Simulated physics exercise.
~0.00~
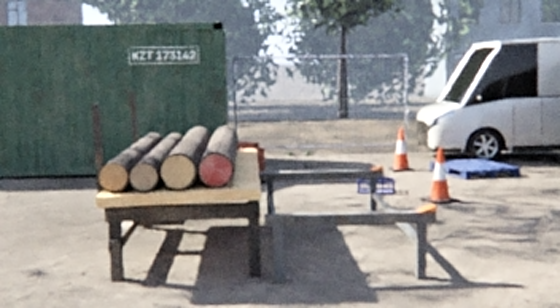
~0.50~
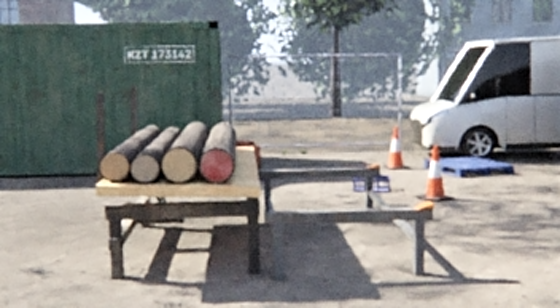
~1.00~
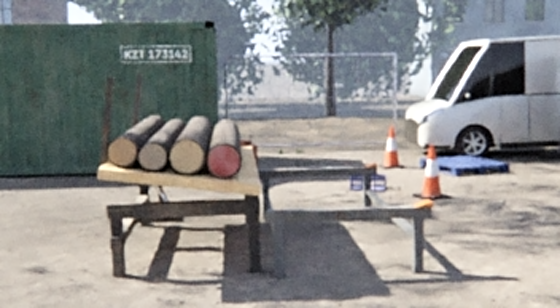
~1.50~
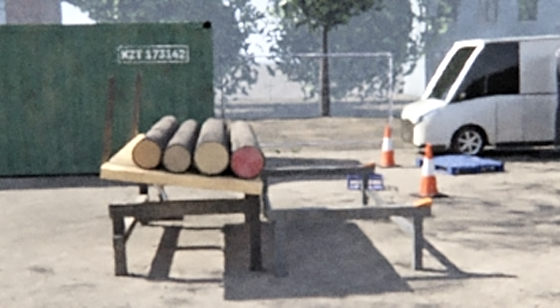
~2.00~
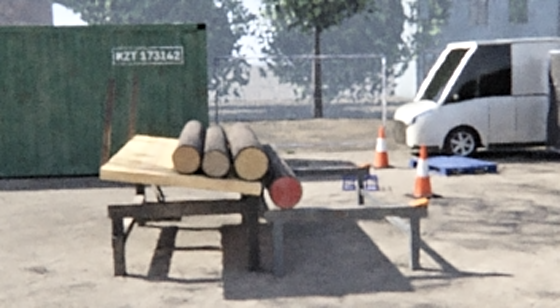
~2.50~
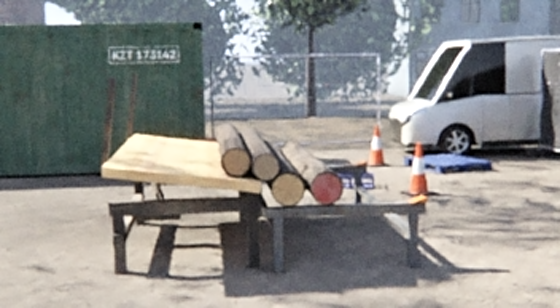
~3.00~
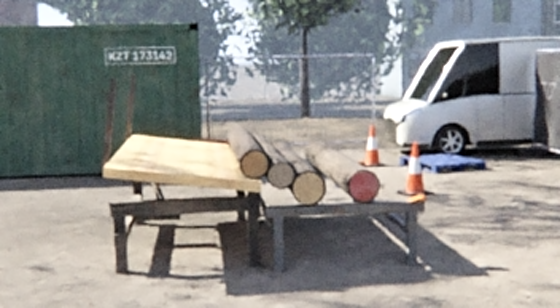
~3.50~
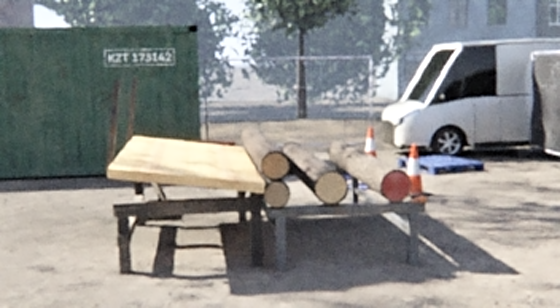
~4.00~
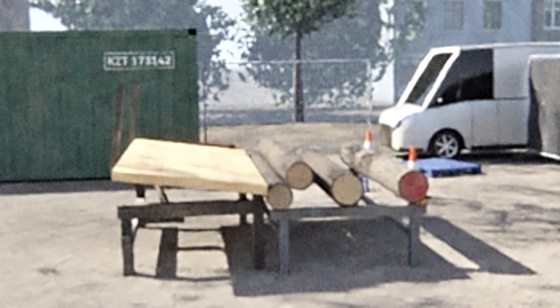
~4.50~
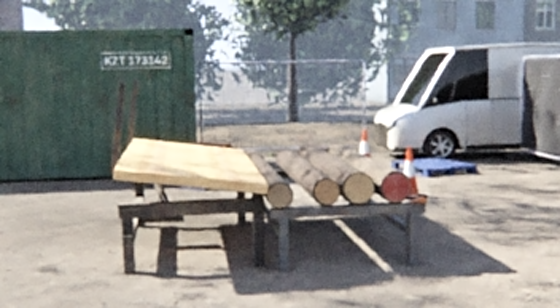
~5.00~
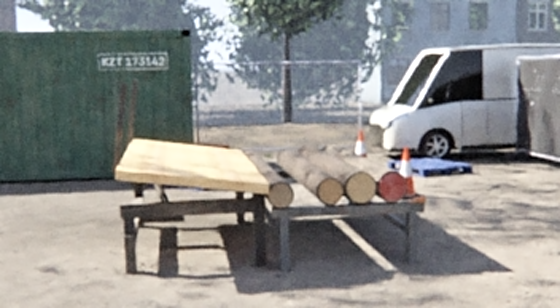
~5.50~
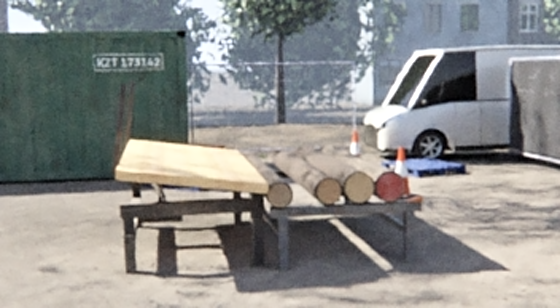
A wooden deck tilts right and four timber poles roll onto a rack and settle.
